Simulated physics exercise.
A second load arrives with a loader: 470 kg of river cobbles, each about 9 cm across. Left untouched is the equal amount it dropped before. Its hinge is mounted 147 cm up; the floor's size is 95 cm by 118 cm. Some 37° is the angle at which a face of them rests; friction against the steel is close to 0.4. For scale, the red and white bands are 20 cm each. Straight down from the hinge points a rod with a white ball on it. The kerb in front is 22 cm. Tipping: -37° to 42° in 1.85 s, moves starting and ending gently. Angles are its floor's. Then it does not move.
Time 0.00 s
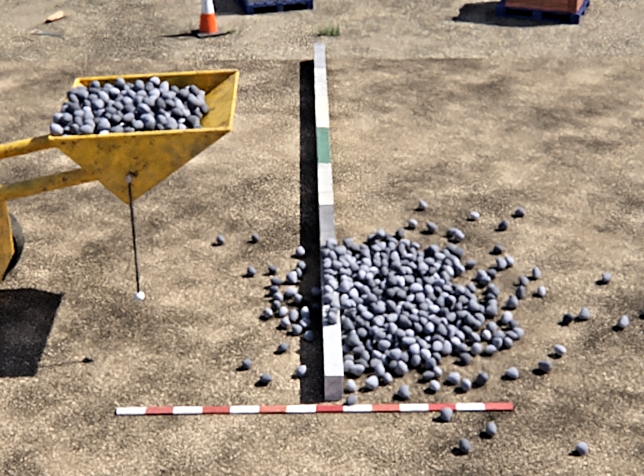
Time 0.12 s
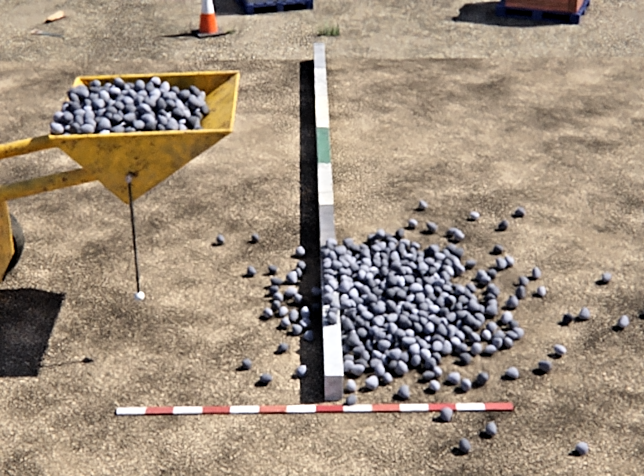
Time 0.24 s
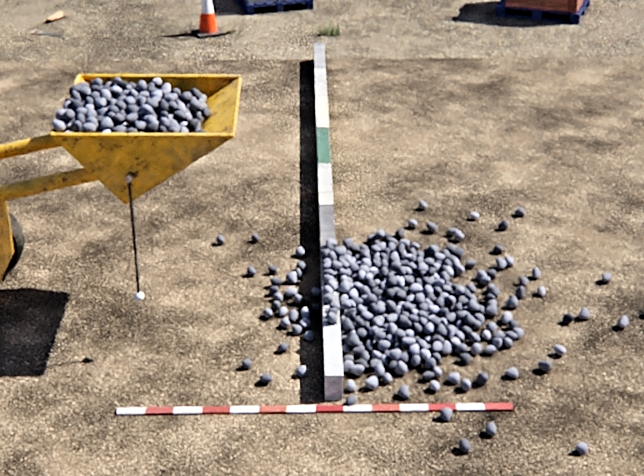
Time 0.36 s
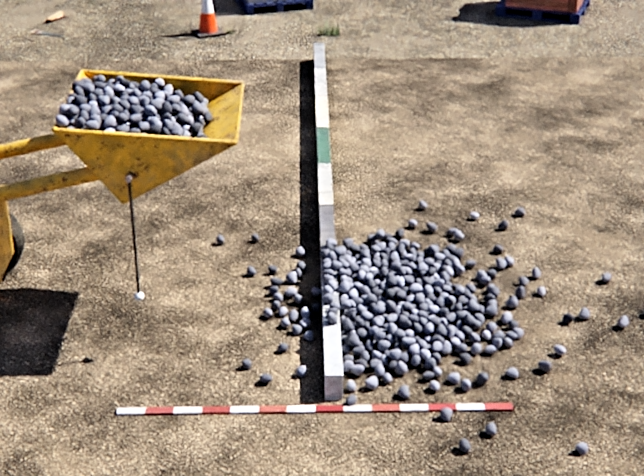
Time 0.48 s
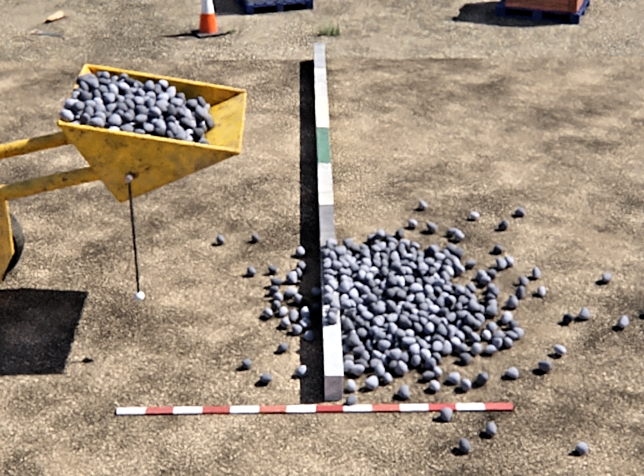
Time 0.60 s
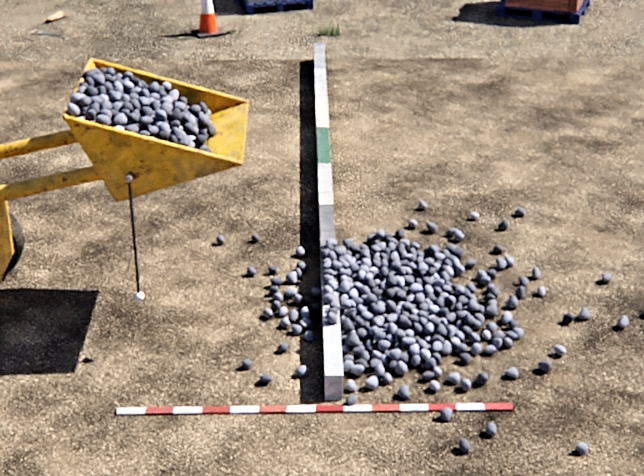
A yellow bucket heaped with rounded grey stones tilts gradually, its right edge dipping slightly while its left side rises and the stones stay inside; a scattered pile of similar stones lies motionless around a low kerb to the right.
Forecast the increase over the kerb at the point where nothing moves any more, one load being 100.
I would say 0 per cent.
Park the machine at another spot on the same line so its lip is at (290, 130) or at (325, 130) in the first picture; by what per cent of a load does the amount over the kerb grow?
Roughly 30 per cent, then 75 per cent.
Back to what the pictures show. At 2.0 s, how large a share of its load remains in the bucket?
It keeps some 20 percent of its load.
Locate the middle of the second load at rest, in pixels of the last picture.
The centre sits about (275, 294).
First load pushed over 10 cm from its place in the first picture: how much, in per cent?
0 %.
After 1.4 s the floor is at 30°; in per cent of one load, 95 in the bucket, 13 on this side of the kerb, 92 over the kerb; the foremost stones are at (613, 296).
After 2.0 s the floor is at 42°; in per cent of one load, 20 in the bucket, 88 on this side of the kerb, 92 over the kerb; the foremost stones are at (613, 296).
After 2.3 s the floor is at 42°; in per cent of one load, 0 in the bucket, 108 on this side of the kerb, 92 over the kerb; the foremost stones are at (613, 296).
After 4.9 s the floor is at 42°; in per cent of one load, 0 in the bucket, 108 on this side of the kerb, 92 over the kerb; the foremost stones are at (613, 296). Net gain over the kerb, 0.
